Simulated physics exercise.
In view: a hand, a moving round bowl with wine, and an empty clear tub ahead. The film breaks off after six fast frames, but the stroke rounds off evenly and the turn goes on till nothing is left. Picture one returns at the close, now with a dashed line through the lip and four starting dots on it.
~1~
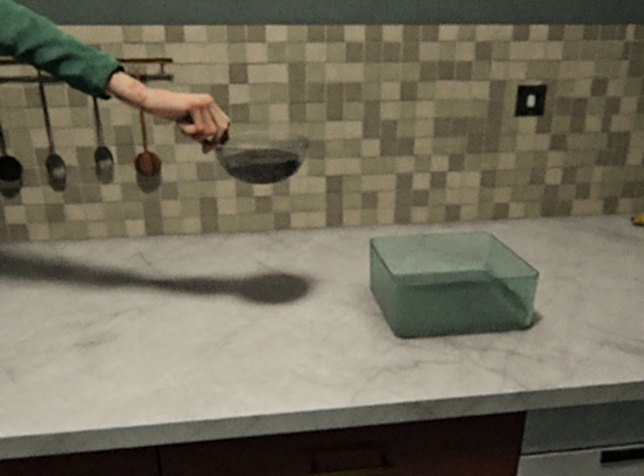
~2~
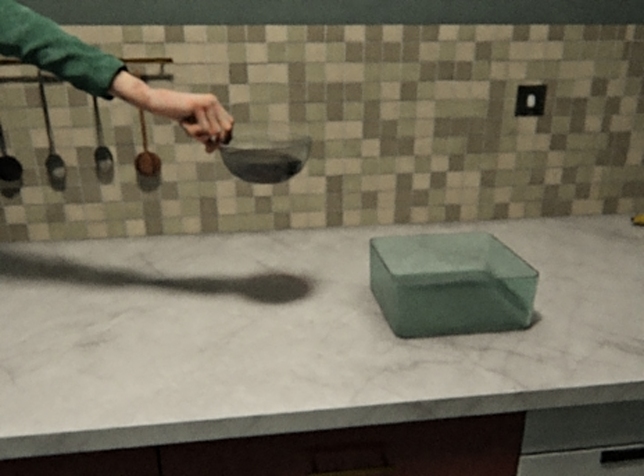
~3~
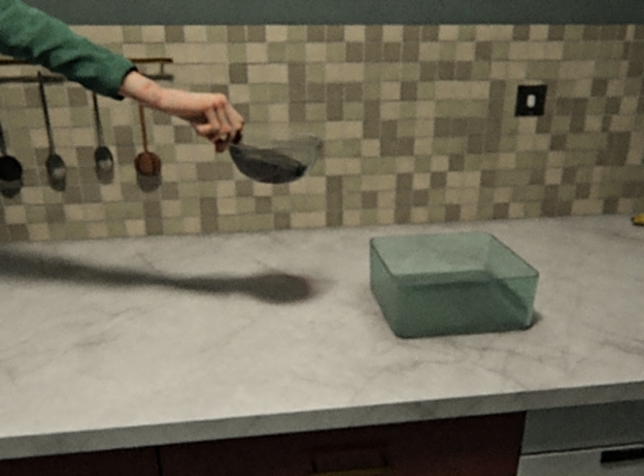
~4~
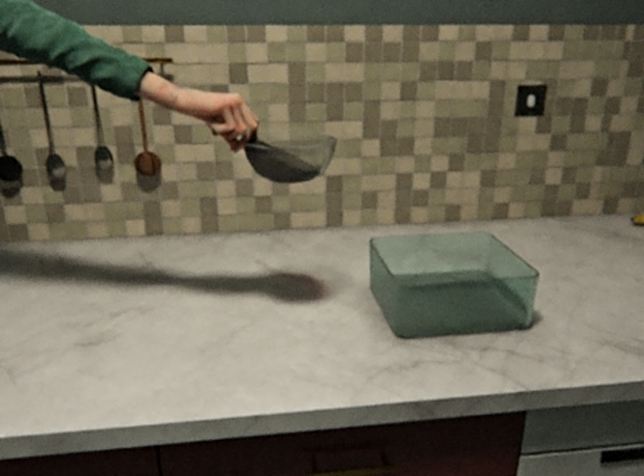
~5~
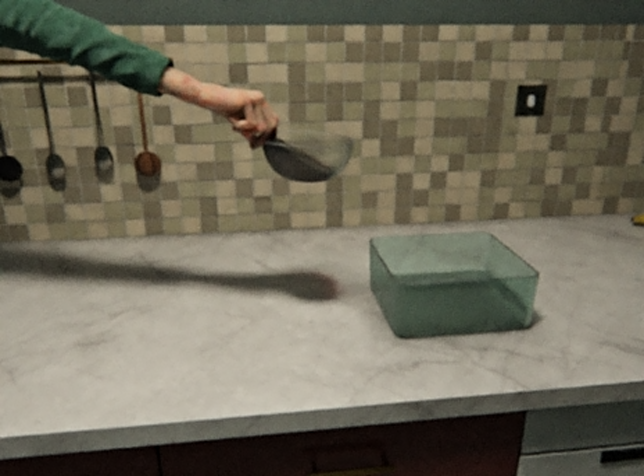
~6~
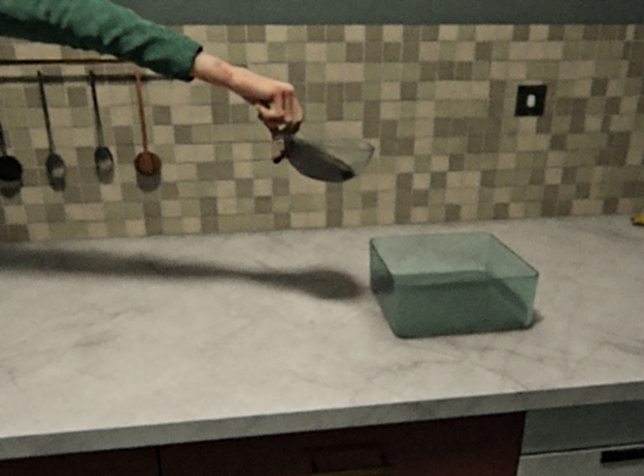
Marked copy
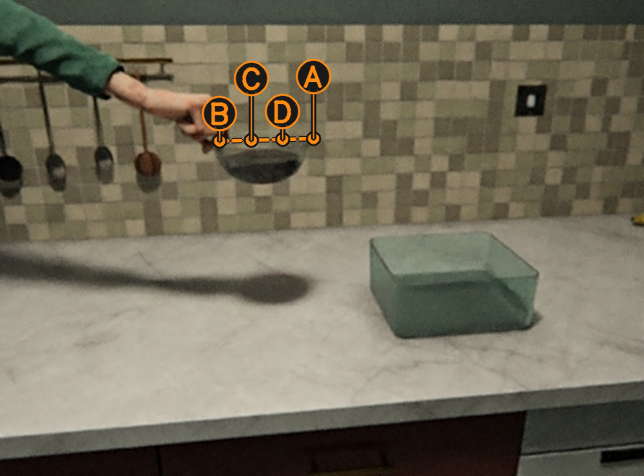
Round bowl of dark liquid moving right in a green-sleeved person's hand, then tilting slightly, above a counter with a clear tub.
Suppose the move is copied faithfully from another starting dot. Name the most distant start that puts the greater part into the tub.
Go for B.
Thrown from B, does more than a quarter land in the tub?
Yes, it does.
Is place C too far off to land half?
No, that is safe.
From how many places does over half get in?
All of them.
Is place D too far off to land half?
No, that is safe.
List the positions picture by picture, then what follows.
Upright, lip at (307, 138); tub from (393, 336) to (528, 326); nothing has left yet, in the first frame.
Upright, lip at (310, 138); nothing has left yet, in the second frame.
Upright, lip at (320, 138); nothing has left yet, in the third frame.
Upright, lip at (334, 138); nothing has left yet, in the fourth frame.
Tipped about 3°, lip at (352, 139); wine is over the rim, down to (260, 145), in the fifth frame.
Tipped about 12°, lip at (372, 146); wine is over the rim, down to (278, 161), in the sixth frame.
In orange, A at (313, 138); B at (219, 141); C at (251, 140); D at (282, 139).
If A is chosen, about 78 % lands in the tub, 5 % falls short and 17 % goes beside or beyond.
If B is chosen, about 63 % lands in the tub, 29 % falls short and 8 % goes beside or beyond.
If C is chosen, about 77 % lands in the tub, 15 % falls short and 8 % goes beside or beyond.
If D is chosen, about 87 % lands in the tub, 7 % falls short and 5 % goes beside or beyond.
